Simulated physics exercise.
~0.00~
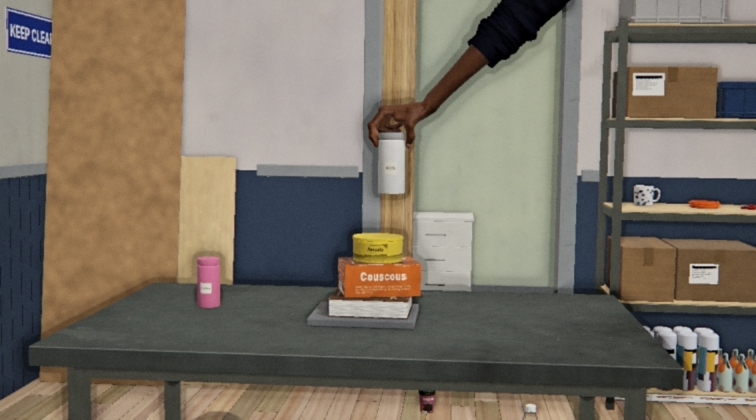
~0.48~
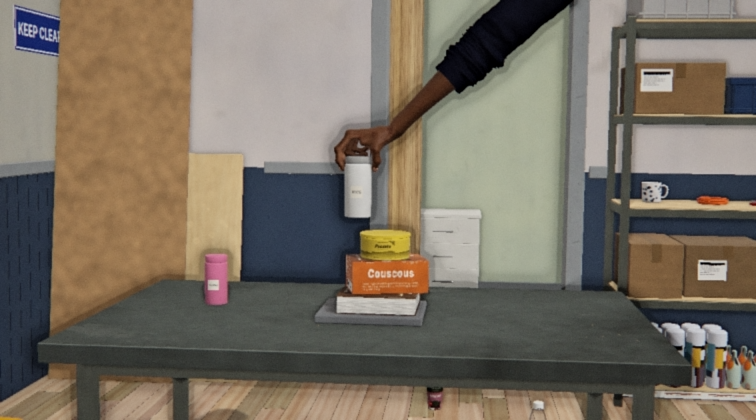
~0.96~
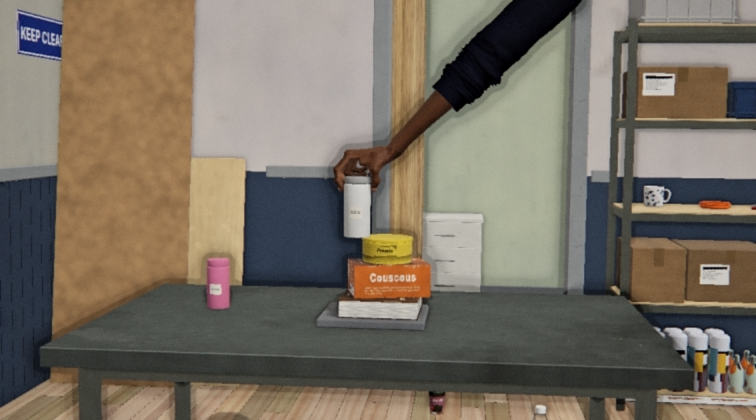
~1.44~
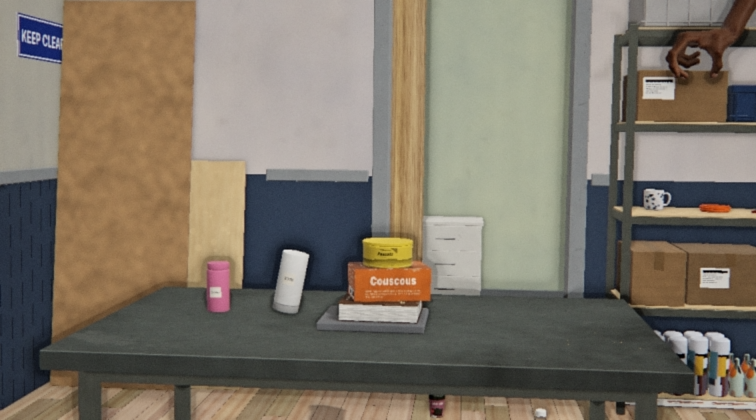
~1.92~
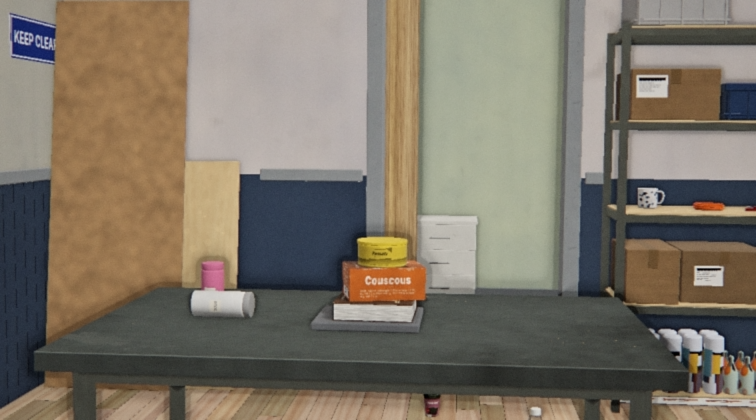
A white jar, released by a hand beside the stack, tips over onto its side.
